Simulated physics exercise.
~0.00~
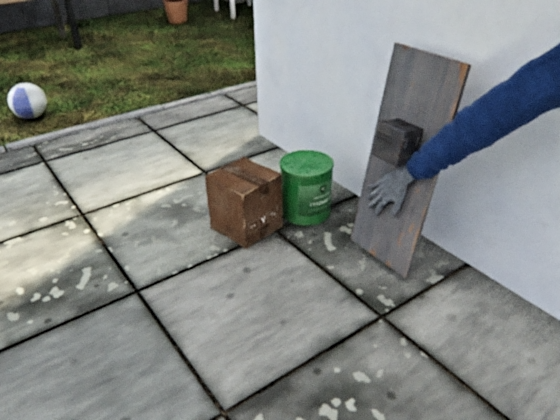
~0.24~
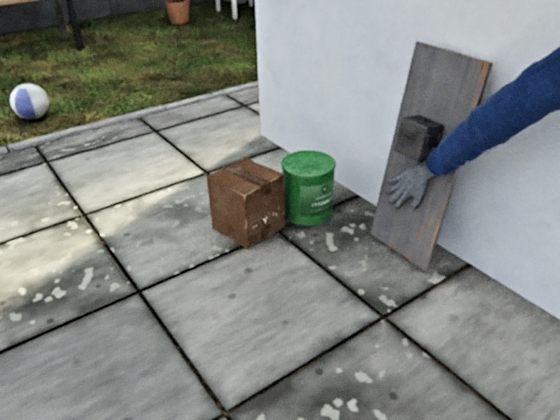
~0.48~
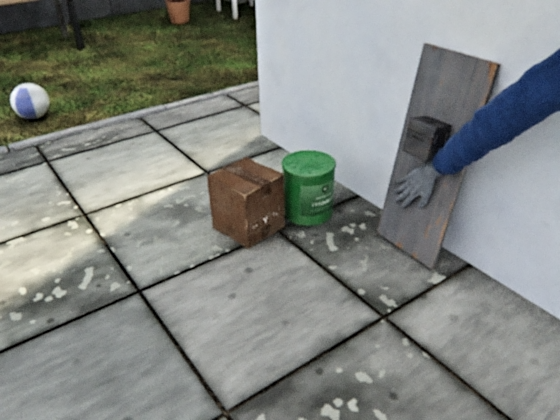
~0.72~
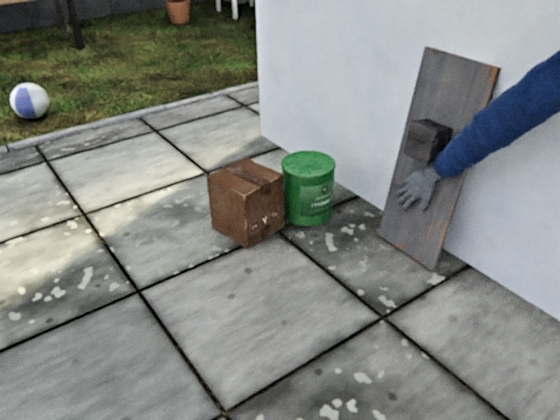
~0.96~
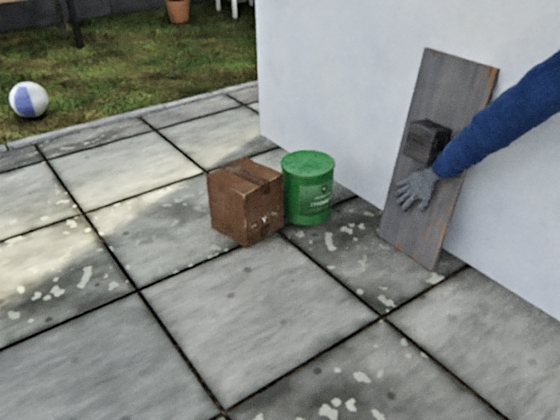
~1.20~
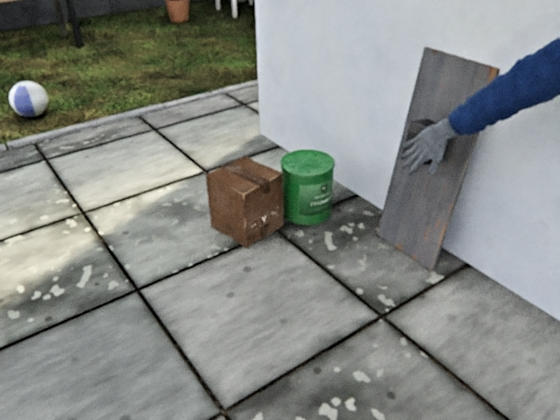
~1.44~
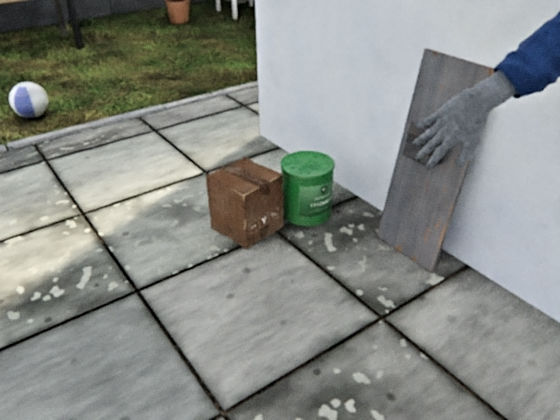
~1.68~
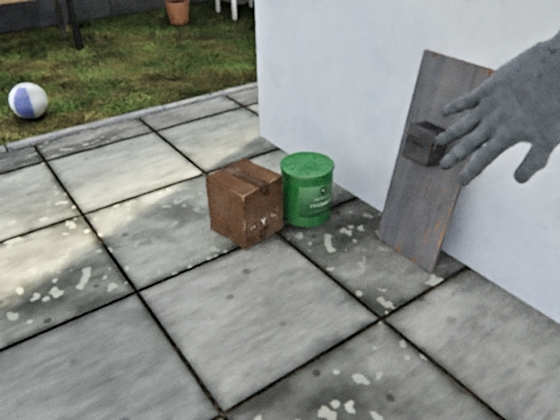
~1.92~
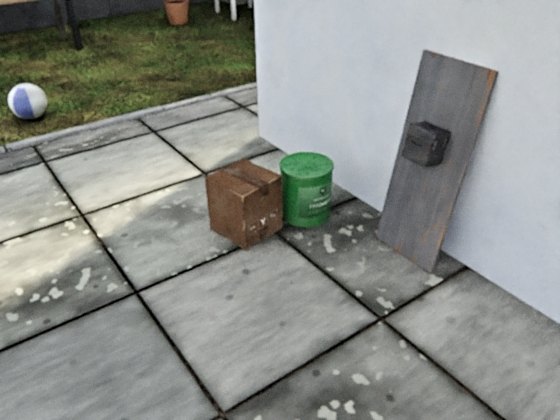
Gloved hand shifting a grey board slightly right against a white wall, then letting go and withdrawing, the board staying propped.
